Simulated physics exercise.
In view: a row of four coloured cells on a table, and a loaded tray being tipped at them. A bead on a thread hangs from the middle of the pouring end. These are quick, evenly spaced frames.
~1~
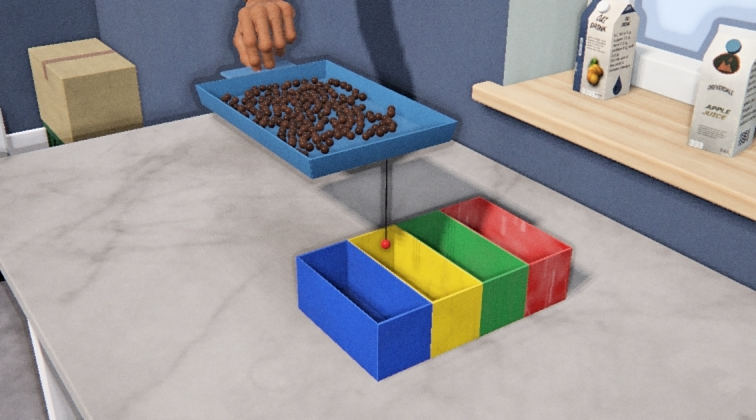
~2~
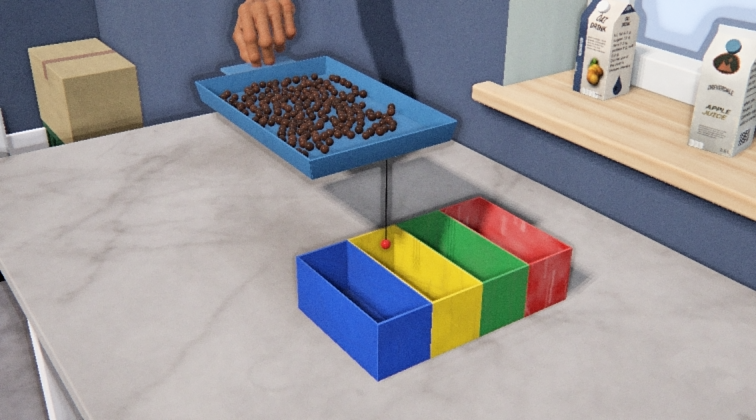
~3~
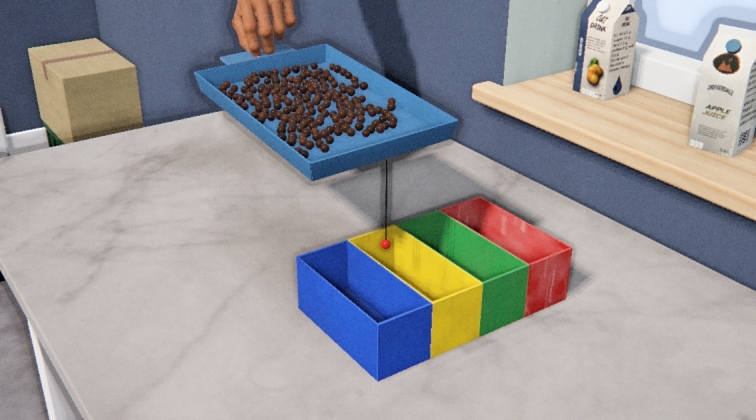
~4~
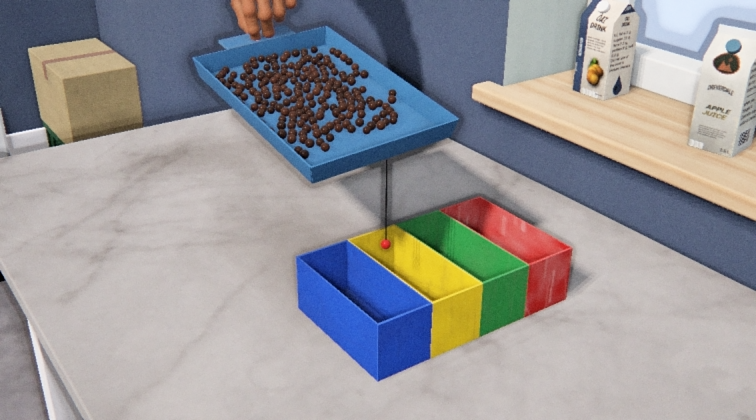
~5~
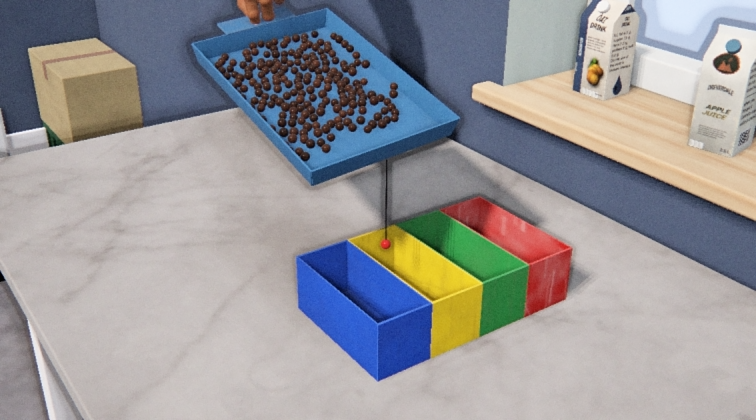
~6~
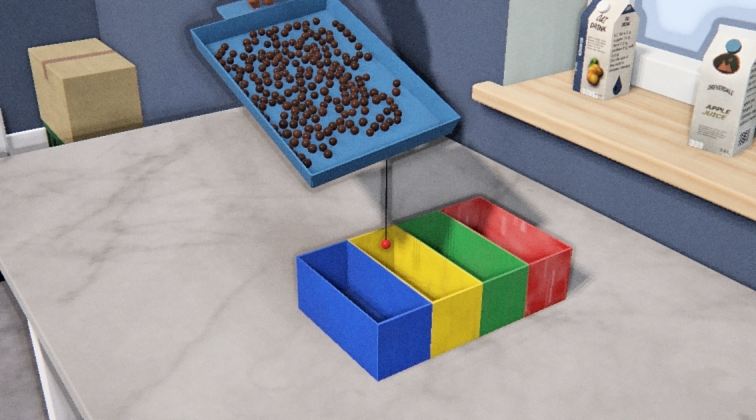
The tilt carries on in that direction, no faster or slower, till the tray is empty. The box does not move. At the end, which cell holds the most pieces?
It favours the blue compartment.
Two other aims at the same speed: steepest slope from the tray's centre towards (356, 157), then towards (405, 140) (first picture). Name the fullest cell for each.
First the blue cell, then the green one.
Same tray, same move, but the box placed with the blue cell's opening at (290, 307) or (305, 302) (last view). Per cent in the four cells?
Roughly 90 per cent, and 100 per cent.
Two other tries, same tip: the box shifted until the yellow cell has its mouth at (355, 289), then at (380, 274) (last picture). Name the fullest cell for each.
One: That yellow cell. Two: Blue.
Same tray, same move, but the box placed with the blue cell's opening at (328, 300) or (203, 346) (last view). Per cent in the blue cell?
About 70 and 0 per cent.
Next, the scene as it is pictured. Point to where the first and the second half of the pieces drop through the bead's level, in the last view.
Around (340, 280) and then (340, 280).
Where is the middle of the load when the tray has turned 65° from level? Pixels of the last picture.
Roughly at (342, 164).
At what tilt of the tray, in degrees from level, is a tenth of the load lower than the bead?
Near 70 degrees.
Soon after the last picture, tray tipped steeply; most on the tray; a stray few in the blue cell; about a quarter falling or outside the box.
A little later, tray tipped past a quarter turn; a small part on the tray; about a third in the blue cell; a stray few in the yellow cell; about two thirds falling or outside the box.
Later still, tray tipped past a quarter turn; about half in the blue cell; a stray few in the yellow cell; about half falling or outside the box.
By the end, tray tipped past a quarter turn; about half in the blue cell; a stray few in the yellow cell; none in the green cell; none in the red cell; about half outside the box.
